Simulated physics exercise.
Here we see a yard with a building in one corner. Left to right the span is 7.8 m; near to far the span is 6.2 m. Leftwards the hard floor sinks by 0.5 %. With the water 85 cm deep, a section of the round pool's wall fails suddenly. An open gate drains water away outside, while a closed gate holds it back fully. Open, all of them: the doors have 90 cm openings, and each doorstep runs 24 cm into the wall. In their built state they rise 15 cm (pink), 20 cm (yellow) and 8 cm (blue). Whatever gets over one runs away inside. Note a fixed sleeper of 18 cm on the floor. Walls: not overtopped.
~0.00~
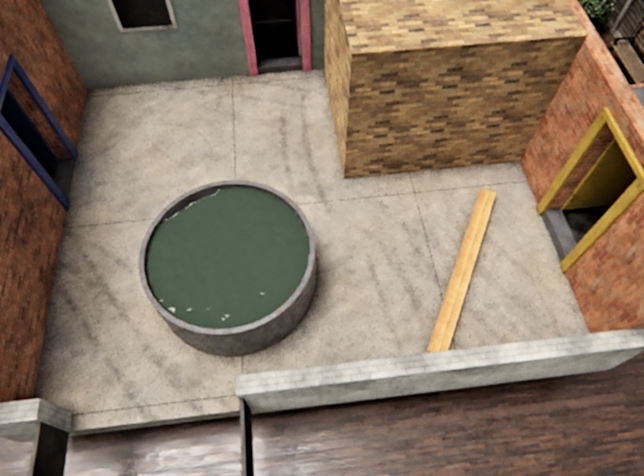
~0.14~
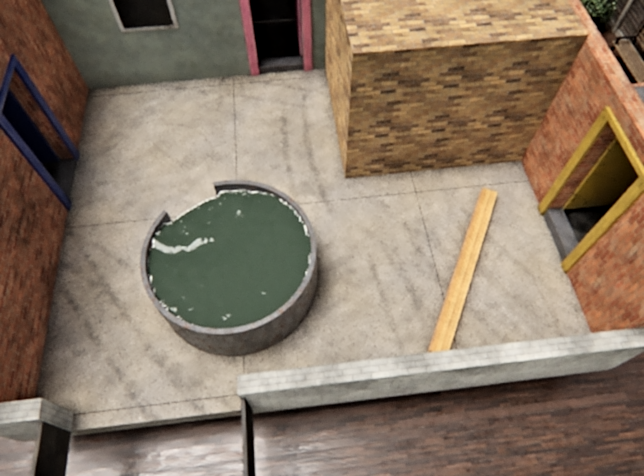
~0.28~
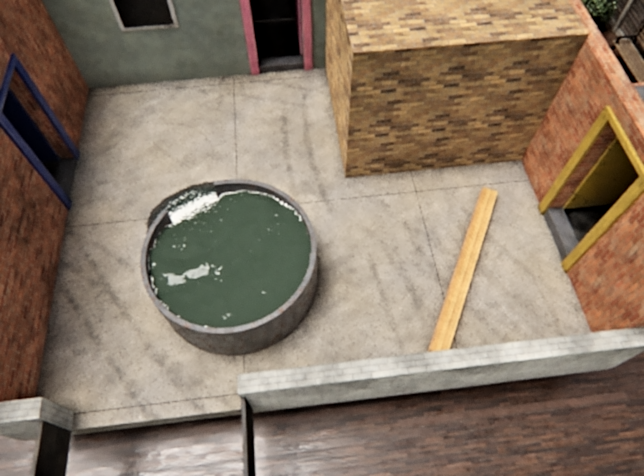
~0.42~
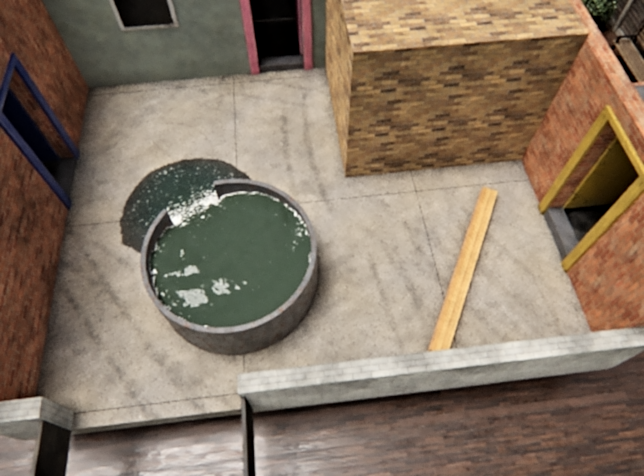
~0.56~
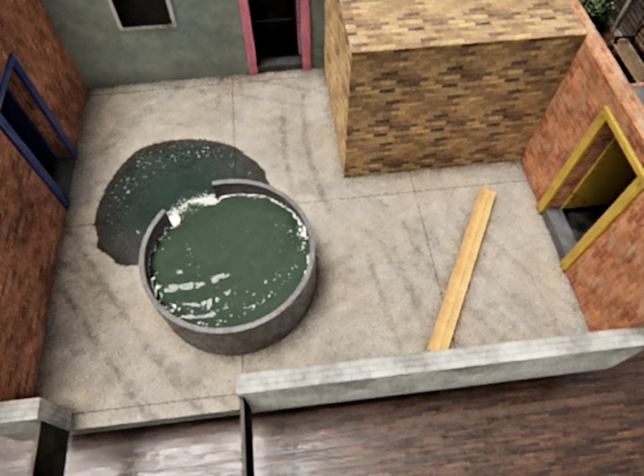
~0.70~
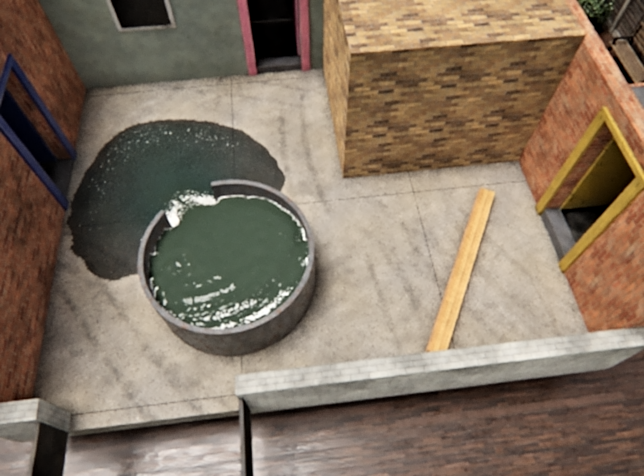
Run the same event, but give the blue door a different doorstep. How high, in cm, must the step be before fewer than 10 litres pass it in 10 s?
About 26 cm.
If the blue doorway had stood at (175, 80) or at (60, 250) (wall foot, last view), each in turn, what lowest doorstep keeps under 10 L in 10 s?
You'd want about 27 cm there first, then about 11.0 cm.
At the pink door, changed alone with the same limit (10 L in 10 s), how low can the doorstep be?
For the pink door, about 17 cm.
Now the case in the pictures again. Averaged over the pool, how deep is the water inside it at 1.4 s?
I'd put it near 60 cm.
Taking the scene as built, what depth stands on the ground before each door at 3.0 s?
Door depths (cm): Pink = 9, yellow = 0, blue = 18.
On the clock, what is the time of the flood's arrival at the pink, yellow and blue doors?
Arrival: Pink 1.6 s, yellow not in the 10 s, blue 0.8 s.
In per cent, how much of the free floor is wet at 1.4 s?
About 35 per cent.
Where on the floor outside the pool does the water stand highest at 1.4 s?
Around pixel (86, 91).
After 1.4 s water covers 35 % of the floor, deepest (50 cm) near (86, 91); 18 cm at the blue door, 25 litres in over its 8 cm doorstep.
After 3.0 s water covers 40 % of the floor, deepest (34 cm) near (75, 155); 18 cm at the blue door, 166 litres in over its 8 cm doorstep.
After 10.0 s water covers 80 % of the floor, deepest (14 cm) near (118, 136); 13 cm at the blue door, 406 litres in over its 8 cm doorstep.
At the blue door as built, the water arrived by 0.8 s and peaked near 24 cm at 3.6 s.
With a doorstep of 20.5 cm, 44 litres would have come in within the 10 s; with 28 cm, 4 litres. So under 10 litres takes about 26 cm.
